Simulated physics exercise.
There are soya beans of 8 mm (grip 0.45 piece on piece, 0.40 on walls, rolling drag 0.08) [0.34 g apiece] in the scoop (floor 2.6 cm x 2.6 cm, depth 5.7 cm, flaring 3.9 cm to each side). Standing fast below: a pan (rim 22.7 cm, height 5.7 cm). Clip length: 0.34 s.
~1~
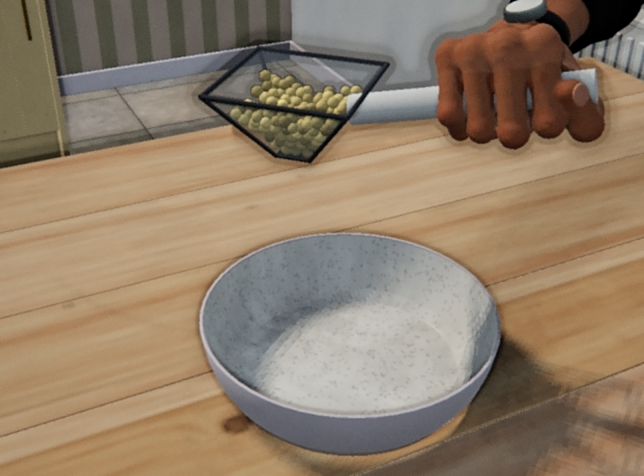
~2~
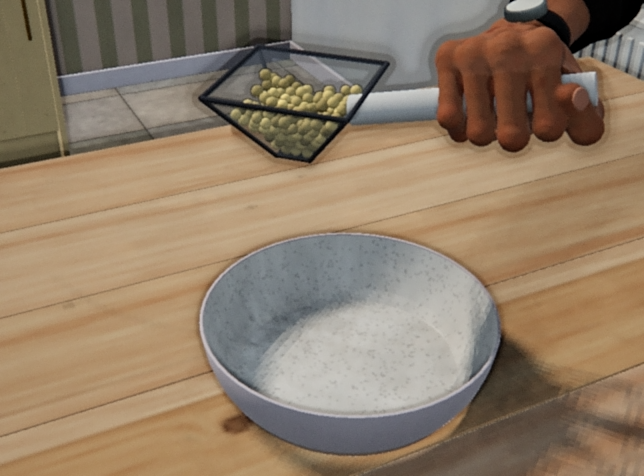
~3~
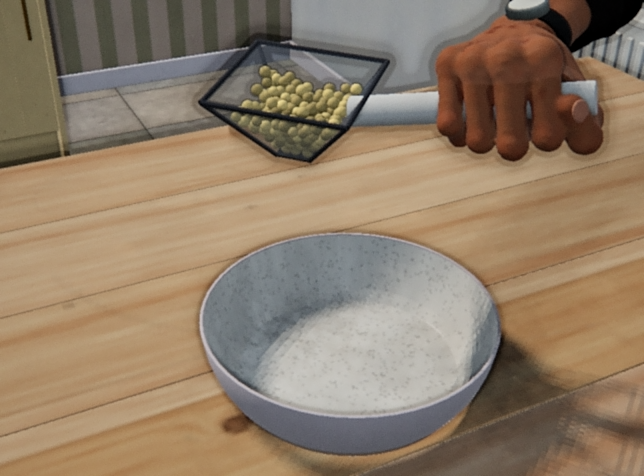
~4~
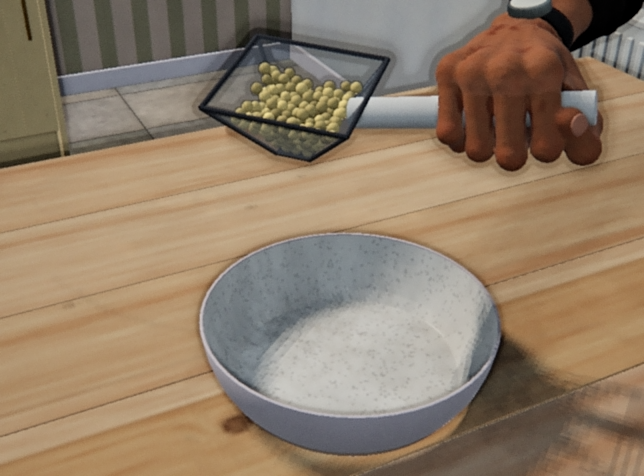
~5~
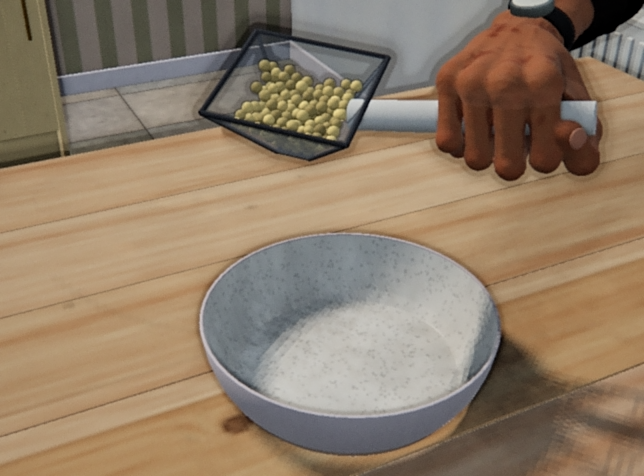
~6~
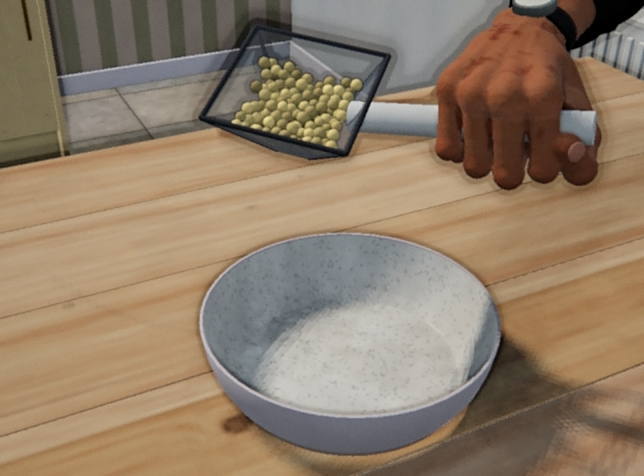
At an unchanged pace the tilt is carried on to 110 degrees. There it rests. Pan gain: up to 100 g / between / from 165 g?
Up to 100 g.
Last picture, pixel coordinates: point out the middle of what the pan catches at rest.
About pixel (345, 401).
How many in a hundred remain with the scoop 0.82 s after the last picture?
Close to 50 in a hundred parts of the load.
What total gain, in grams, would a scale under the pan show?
About 70 g.
Then, 0.45 s after the last picture, tilt 51 degrees; 0 g in the pan, scoop holds 100 %.
Then, 0.82 s after the last picture, tilt 78 degrees; 20 g in the pan, scoop holds 50 %.
Then, 1.16 s after the last picture, tilt 102 degrees; 68 g in the pan, scoop holds 0 %.
Then, 1.50 s after the last picture, tilt 110 degrees; 68 g in the pan, scoop holds 0 %.
In the end, 68 g in the pan, scoop holds 0 %.
